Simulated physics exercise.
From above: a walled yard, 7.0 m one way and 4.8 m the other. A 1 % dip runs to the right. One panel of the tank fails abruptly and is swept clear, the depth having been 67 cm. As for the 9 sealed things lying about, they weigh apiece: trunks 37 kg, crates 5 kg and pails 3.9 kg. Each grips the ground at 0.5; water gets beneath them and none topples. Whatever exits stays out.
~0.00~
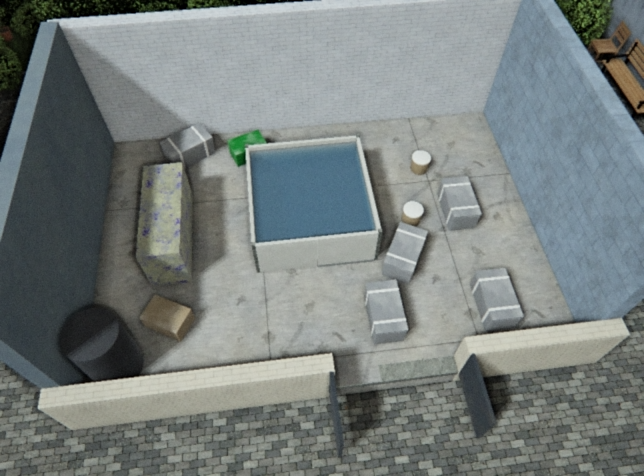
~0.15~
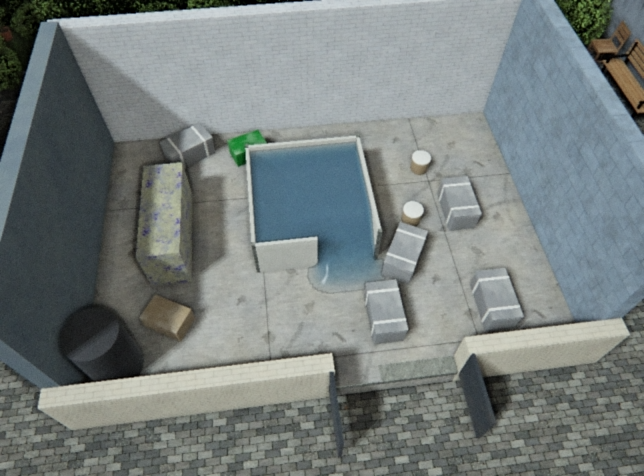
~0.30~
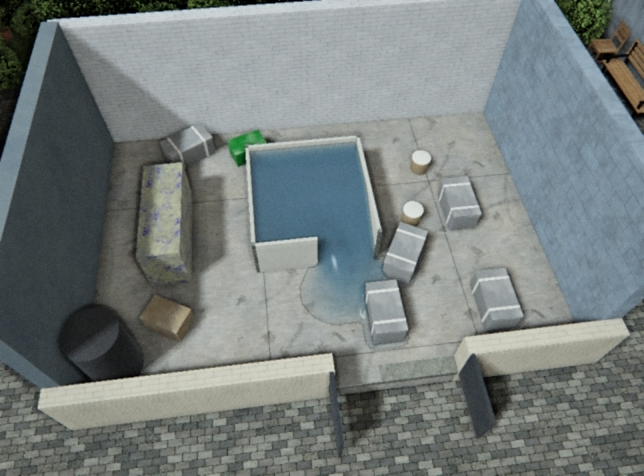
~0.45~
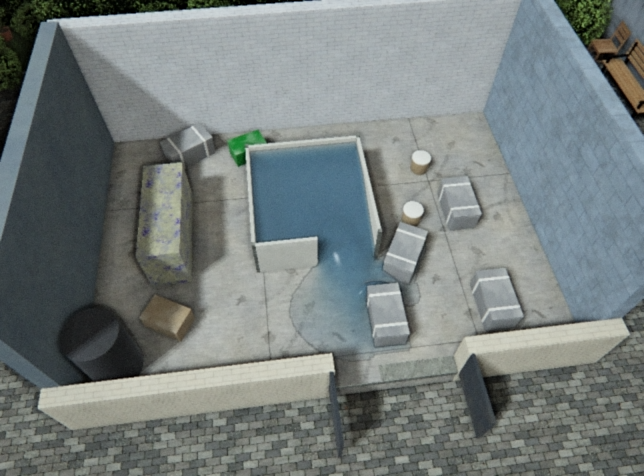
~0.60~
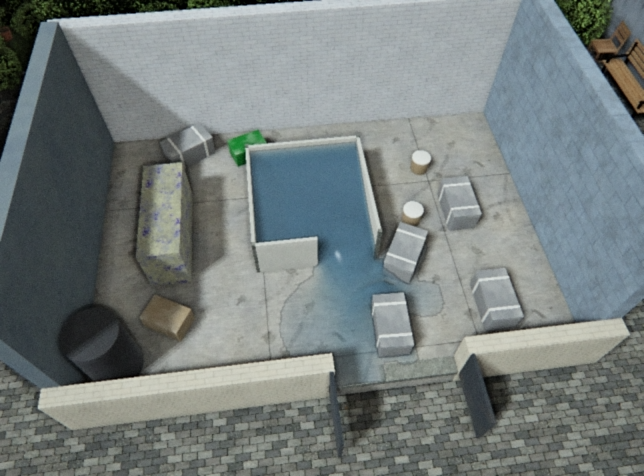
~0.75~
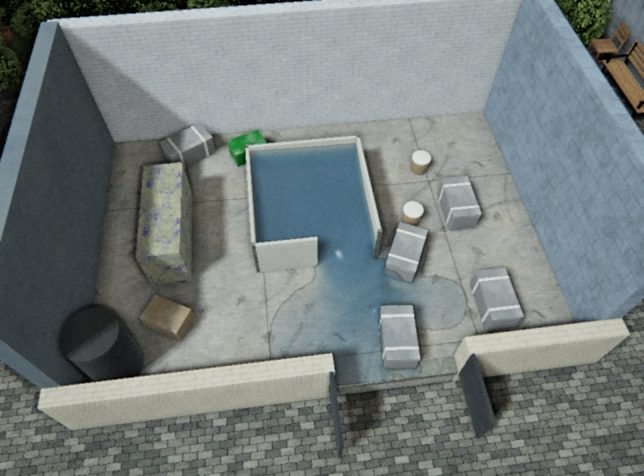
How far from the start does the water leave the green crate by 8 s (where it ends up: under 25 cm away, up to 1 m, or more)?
Result: Near the start.
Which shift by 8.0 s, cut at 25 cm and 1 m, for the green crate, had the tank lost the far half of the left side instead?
The green crate is swept a long way.
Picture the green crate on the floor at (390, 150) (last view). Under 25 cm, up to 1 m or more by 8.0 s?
It holds its place.
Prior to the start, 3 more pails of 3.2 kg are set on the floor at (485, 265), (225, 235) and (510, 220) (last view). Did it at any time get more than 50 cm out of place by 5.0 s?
Going one by one: Not far enough, not far enough, too far.
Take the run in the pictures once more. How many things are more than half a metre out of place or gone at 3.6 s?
I make it 2 by then.
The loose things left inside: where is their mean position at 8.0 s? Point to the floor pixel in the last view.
About (342, 200).
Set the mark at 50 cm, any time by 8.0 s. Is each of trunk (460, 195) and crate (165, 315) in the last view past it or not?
The first never reached the threshold, and the second topped the threshold.
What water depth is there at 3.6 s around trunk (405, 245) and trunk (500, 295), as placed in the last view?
About 2 and 4 cm.
After 1.6 s the green crate is near (247, 142), 0.0 m from its start, aground; 1 of 9 are out; 0 afloat.
After 3.6 s the green crate is near (247, 142), 0.0 m from its start, aground; 1 of 9 are out; 1 afloat.
After 5.6 s the green crate is near (247, 142), 0.0 m from its start, aground; 1 of 9 are out; 1 afloat.
After 8.0 s the green crate is near (247, 142), 0.0 m from its start, aground; 1 of 9 are out; 1 afloat.
